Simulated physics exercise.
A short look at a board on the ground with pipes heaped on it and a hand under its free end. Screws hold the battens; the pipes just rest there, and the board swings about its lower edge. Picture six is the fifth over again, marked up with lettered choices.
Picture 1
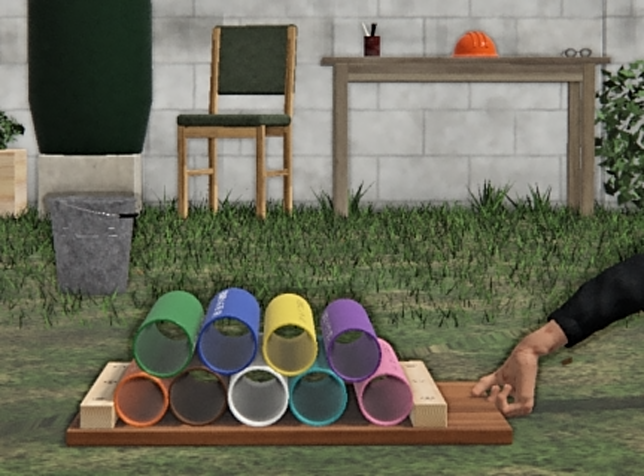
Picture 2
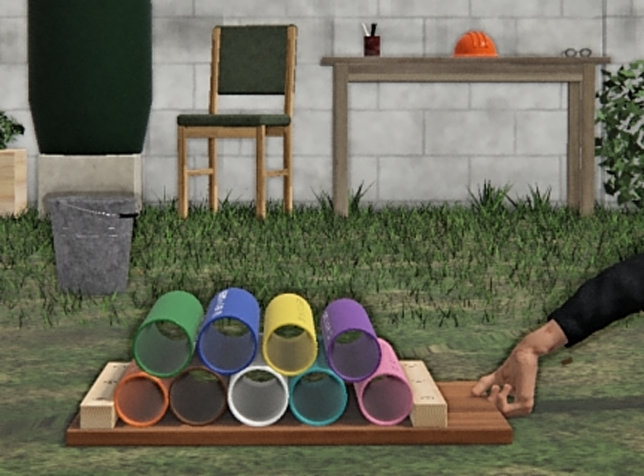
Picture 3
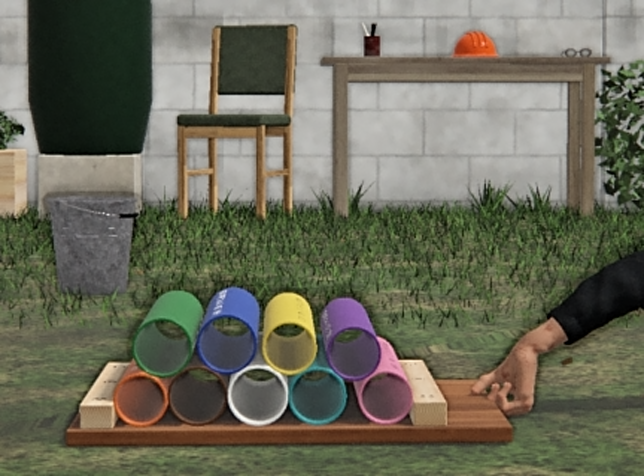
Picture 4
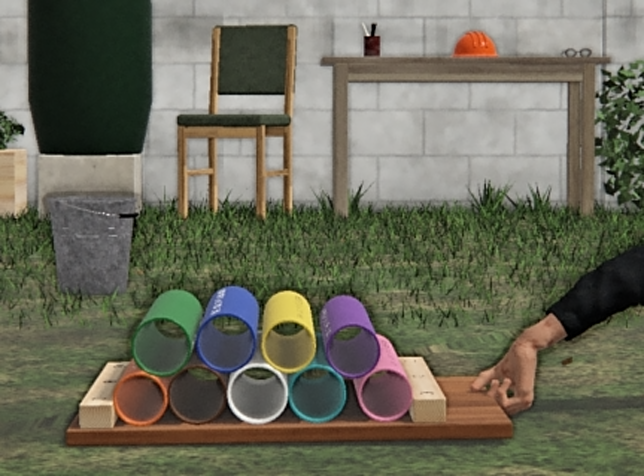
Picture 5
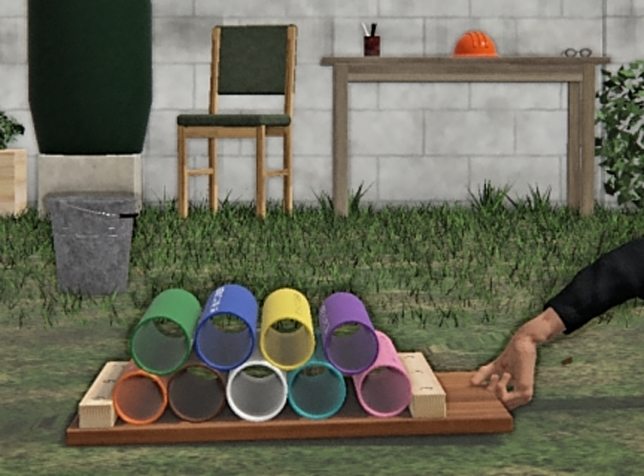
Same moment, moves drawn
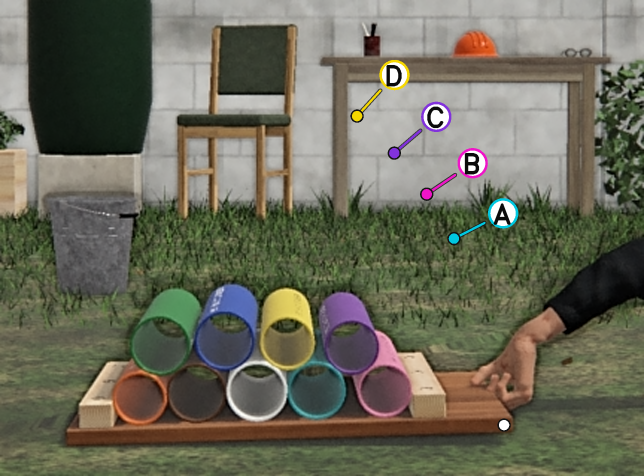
A hand at the right barely lifts the free end of a reddish-brown board on patchy grass, seen from the front by a still camera. Five pipes, orange, brown, white, turquoise and pink, lie between pale battens, with green, blue, yellow and purple ones on top. Behind them, a bin, chair and table stand before a pale block wall, all unmoving.
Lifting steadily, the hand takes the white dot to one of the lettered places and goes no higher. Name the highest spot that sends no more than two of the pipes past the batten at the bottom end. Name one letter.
Raise it to A.
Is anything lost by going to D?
Yes.
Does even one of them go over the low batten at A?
Yes, at A.
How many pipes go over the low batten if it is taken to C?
It comes to four.
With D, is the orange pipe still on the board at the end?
Yes, with D.
On the copy, A at (454, 239); B at (427, 194); C at (394, 153); D at (357, 116); the white dot at (504, 425).
On A. First, board at 16°.
Then, board at 27°.
Finally, board at 27°, one over the low batten (green).
By contrast, B four over the low batten (purple, blue, yellow, green); C four over the low batten (purple, blue, yellow, green); D four over the low batten (purple, blue, yellow, green).
